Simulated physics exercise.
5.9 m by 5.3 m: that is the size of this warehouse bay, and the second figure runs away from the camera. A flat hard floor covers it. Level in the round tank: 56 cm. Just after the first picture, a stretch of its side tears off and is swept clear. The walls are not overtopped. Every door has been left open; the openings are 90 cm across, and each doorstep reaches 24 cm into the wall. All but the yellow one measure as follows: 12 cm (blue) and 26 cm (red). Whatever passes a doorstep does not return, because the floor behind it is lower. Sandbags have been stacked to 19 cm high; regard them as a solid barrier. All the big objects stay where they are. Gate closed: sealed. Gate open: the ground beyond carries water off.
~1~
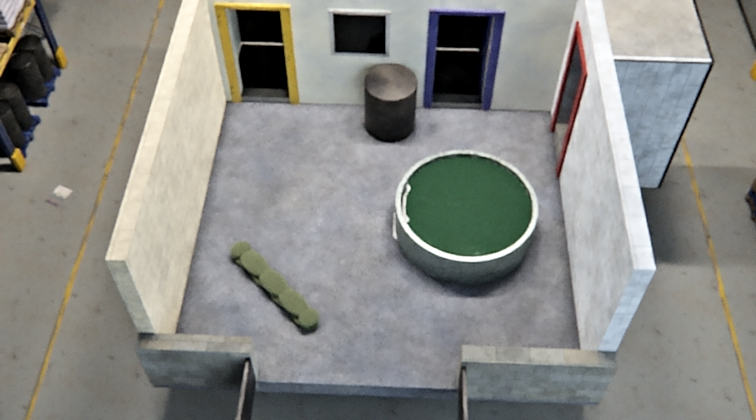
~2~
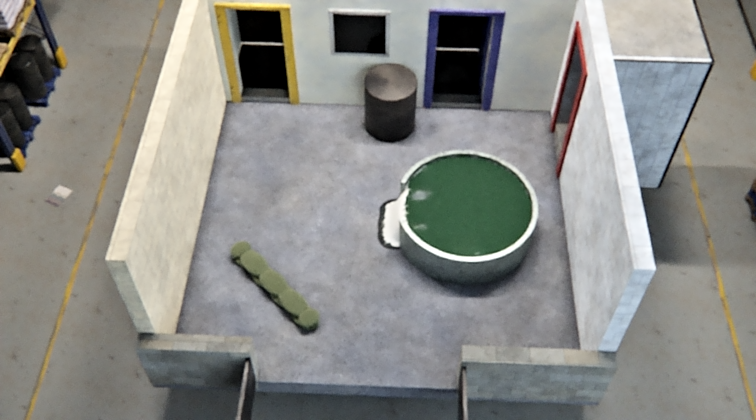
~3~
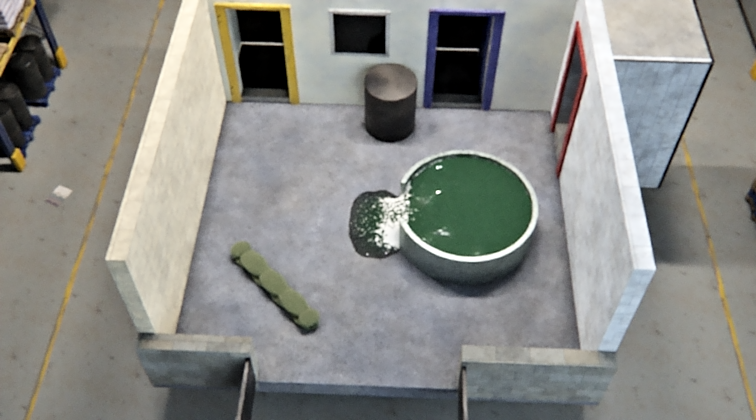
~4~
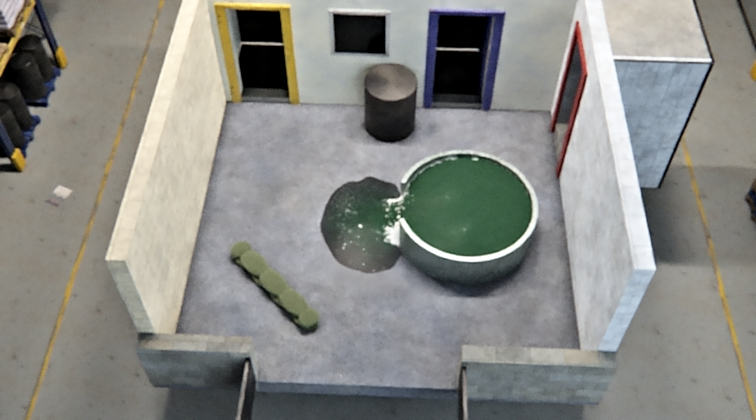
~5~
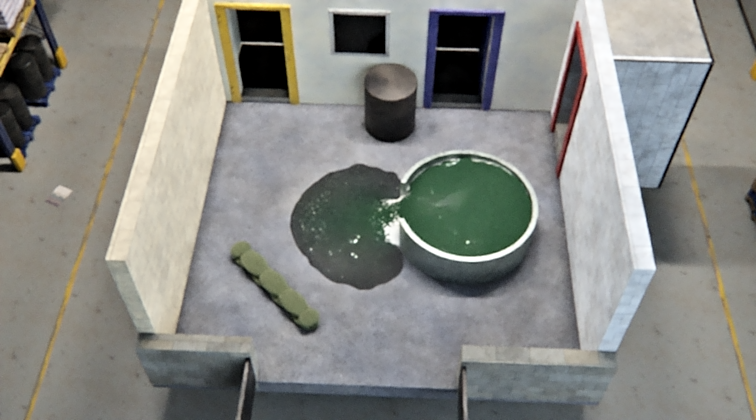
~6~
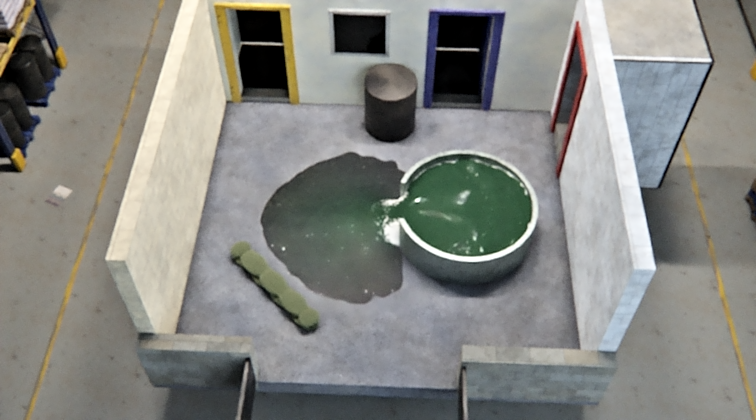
A round tank of green water split open on its left side, and water poured out through the gap, spreading in a widening dark puddle across the gray floor toward the low green barrier.
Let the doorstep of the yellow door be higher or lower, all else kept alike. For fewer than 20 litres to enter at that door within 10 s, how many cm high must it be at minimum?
It must be roughly 14.5 cm high.
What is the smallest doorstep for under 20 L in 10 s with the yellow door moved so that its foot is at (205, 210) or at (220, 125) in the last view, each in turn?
First place around 19 cm, second around 13.5 cm.
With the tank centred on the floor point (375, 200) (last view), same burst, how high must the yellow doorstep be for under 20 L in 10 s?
A height near 16 cm.
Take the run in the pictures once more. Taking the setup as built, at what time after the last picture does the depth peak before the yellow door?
That happens close to 2.8 s on the clock.
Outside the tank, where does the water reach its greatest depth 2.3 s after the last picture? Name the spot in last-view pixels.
Look close to (227, 103).
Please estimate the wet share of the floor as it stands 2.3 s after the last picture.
Around 50 per cent of the free floor.
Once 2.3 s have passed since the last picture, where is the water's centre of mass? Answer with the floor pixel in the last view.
Centre of mass: About (371, 215) px.
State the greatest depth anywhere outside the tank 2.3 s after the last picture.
Around 24 centimetres.
Then, 0.7 s after the last picture water covers 30 % of the floor, deepest (27 cm) near (390, 219); it has not reached the yellow door.
Then, 2.3 s after the last picture water covers 50 % of the floor, deepest (24 cm) near (227, 103); 15 cm at the yellow door, 3 litres in over its 11 cm doorstep.
Then, 9.3 s after the last picture water covers 85 % of the floor, deepest (12 cm) near (272, 270); 7 cm at the yellow door, 59 litres in over its 11 cm doorstep.
At the yellow door as built, the water peaked near 18 cm, 2.7 s after the last picture.
Run again over the same 10 s with other heights there, 29 litres in over 13.5 cm, 5 litres over 18 cm. The limit of 20 litres is kept from about 14.5 cm up.
